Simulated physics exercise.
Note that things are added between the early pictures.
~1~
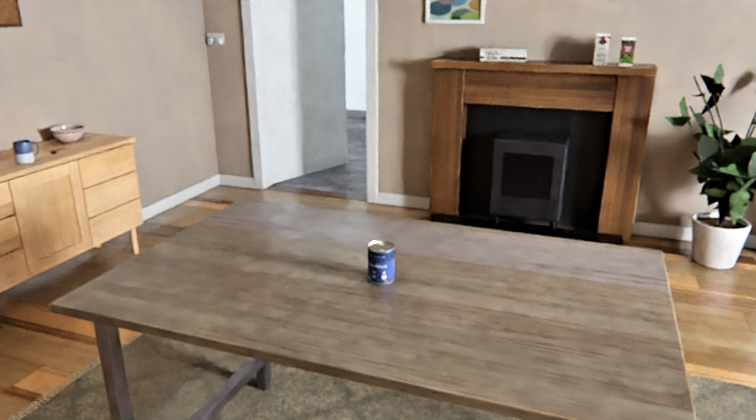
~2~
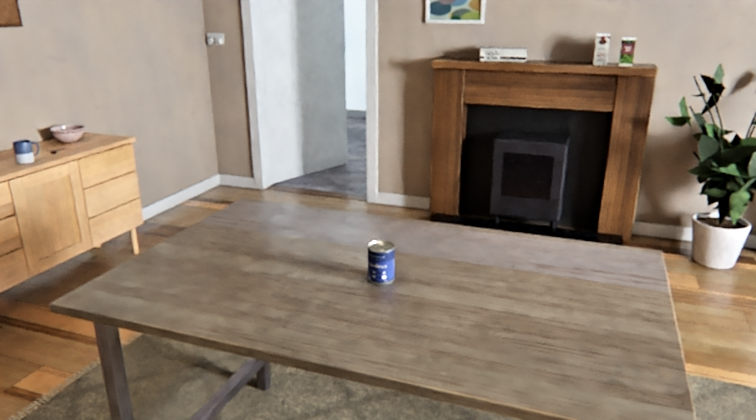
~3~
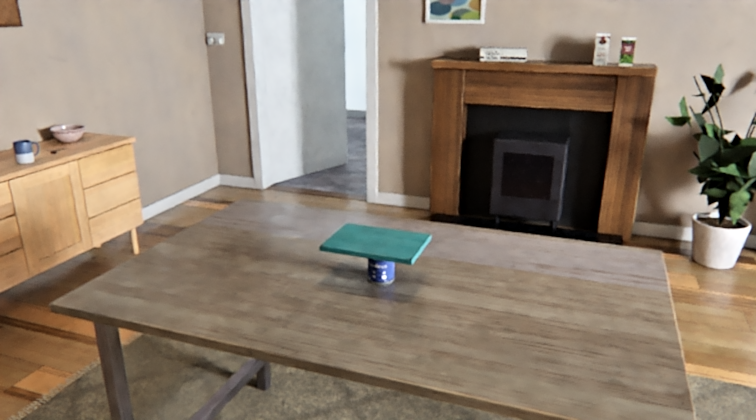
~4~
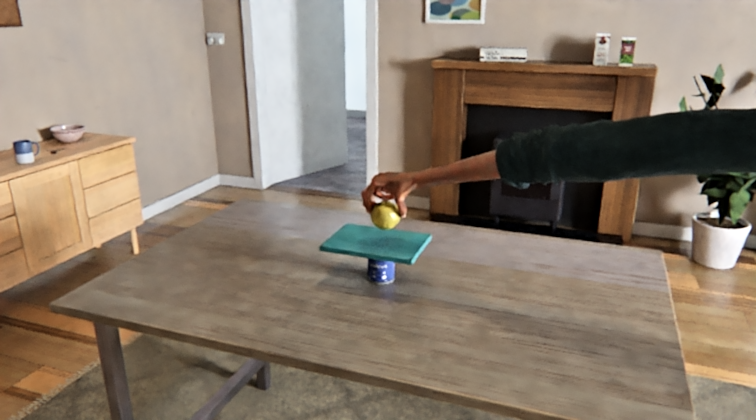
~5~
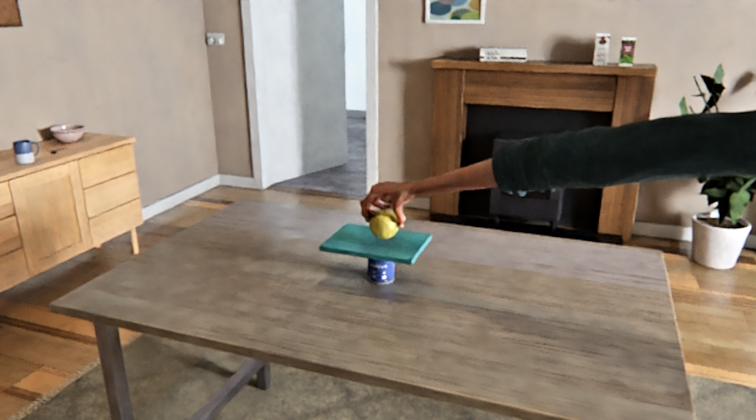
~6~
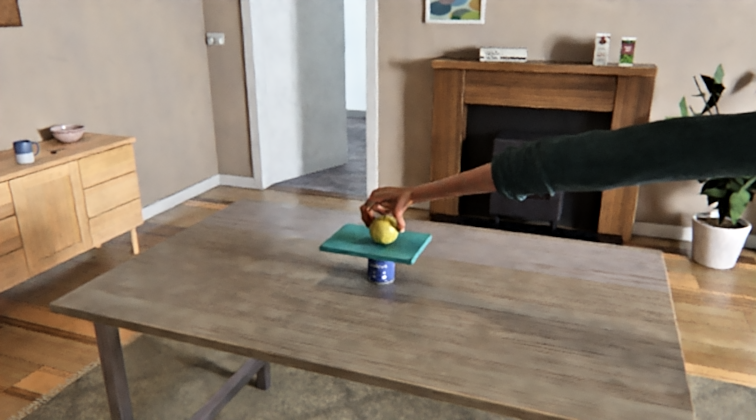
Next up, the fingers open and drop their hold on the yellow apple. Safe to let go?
It will support the load.
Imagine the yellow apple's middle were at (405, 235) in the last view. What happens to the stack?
Stands.
Then, 0.60 s later than the last frame, all is still.
Then, 1.30 s later than the last frame, yellow apple resting near (384, 230).
When it is over, all 3 as before. End places, in pixels of the last picture, yellow apple near (384, 230). The stack stays up.
